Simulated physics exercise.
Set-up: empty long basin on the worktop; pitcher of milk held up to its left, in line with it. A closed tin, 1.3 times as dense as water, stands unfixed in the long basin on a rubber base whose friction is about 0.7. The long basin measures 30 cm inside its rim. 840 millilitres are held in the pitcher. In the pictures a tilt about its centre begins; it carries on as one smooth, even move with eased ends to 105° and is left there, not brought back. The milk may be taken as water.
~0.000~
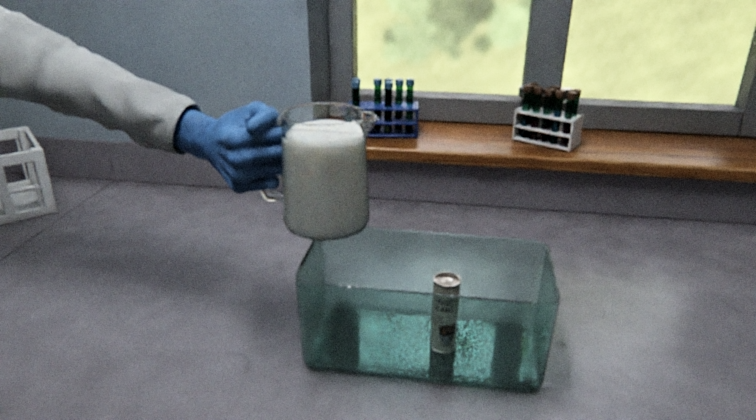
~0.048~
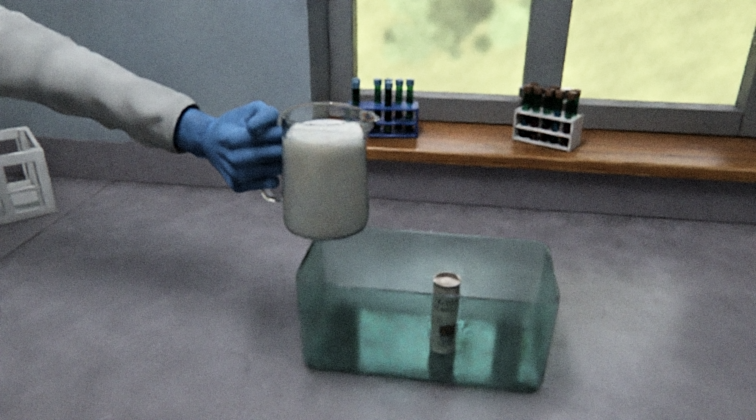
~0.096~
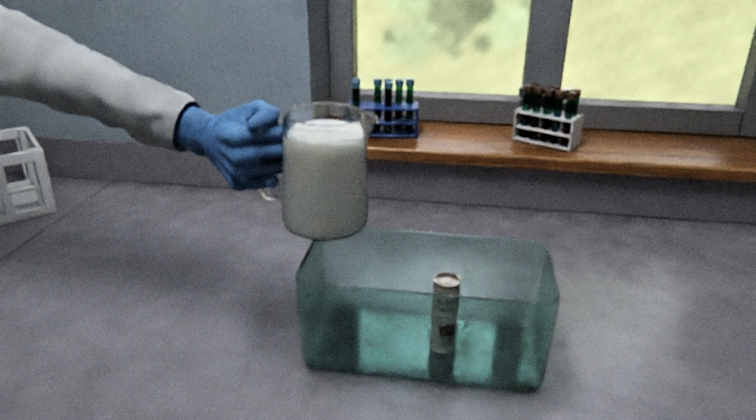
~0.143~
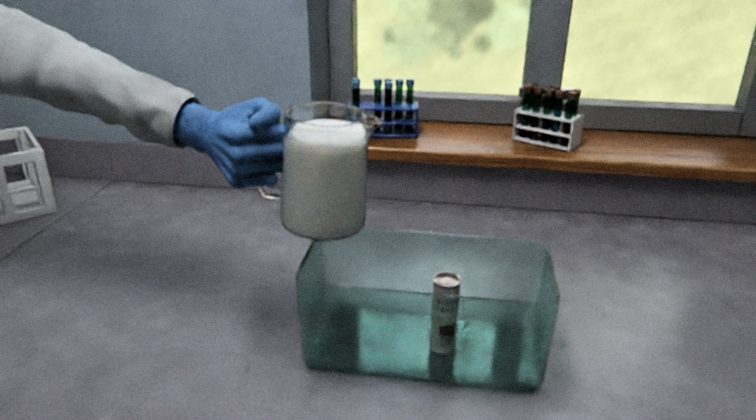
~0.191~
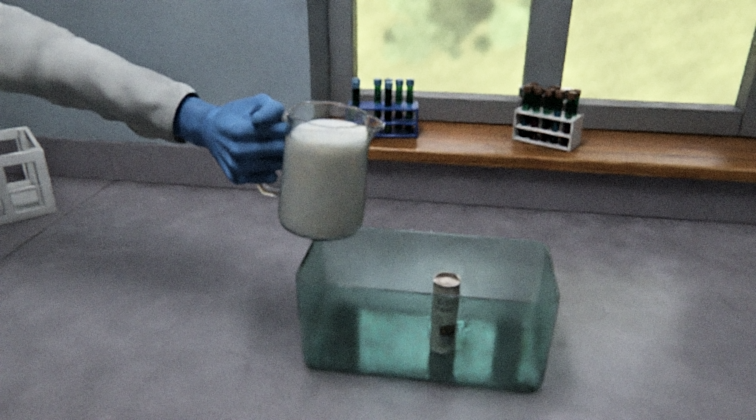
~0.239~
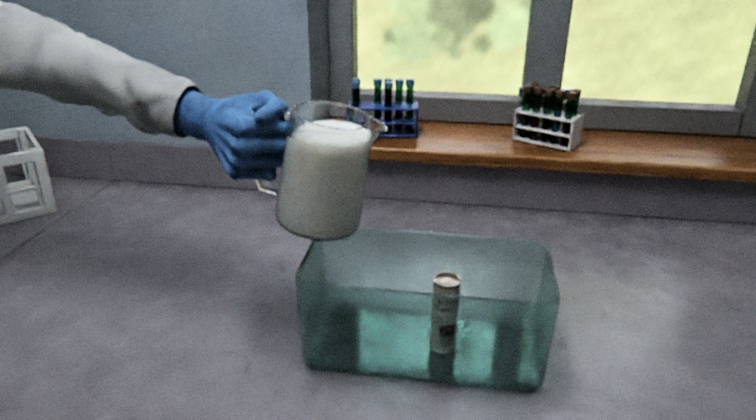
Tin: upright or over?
Looks like it can't take it.
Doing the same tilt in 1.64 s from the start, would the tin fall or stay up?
The tin tips over.
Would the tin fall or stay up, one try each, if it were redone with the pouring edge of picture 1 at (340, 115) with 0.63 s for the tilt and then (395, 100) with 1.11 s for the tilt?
Run one: It does not tip. Run two: It does not tip.
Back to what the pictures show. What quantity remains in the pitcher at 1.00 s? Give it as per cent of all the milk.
Near 44 percent, more or less.
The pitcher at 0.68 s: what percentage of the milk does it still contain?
Some 90 per cent.
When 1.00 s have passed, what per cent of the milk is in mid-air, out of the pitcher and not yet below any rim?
Close to 16 per cent.
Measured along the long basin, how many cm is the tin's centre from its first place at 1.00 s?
The tin has gone some 0 cm.
By 0.68 s the tilt is 63° and 89 per cent is still to pour; the tin stands where it began.
By 1.00 s the tilt is 98° and 45 per cent is still to pour; the tin stands where it began.
By 1.34 s the tilt is 105° and 8 per cent is still to pour; the tin leans 45°.
By 1.71 s the tilt is 105° and 1 per cent is still to pour; the tin lies on its side.
At rest the tin lies on its side.
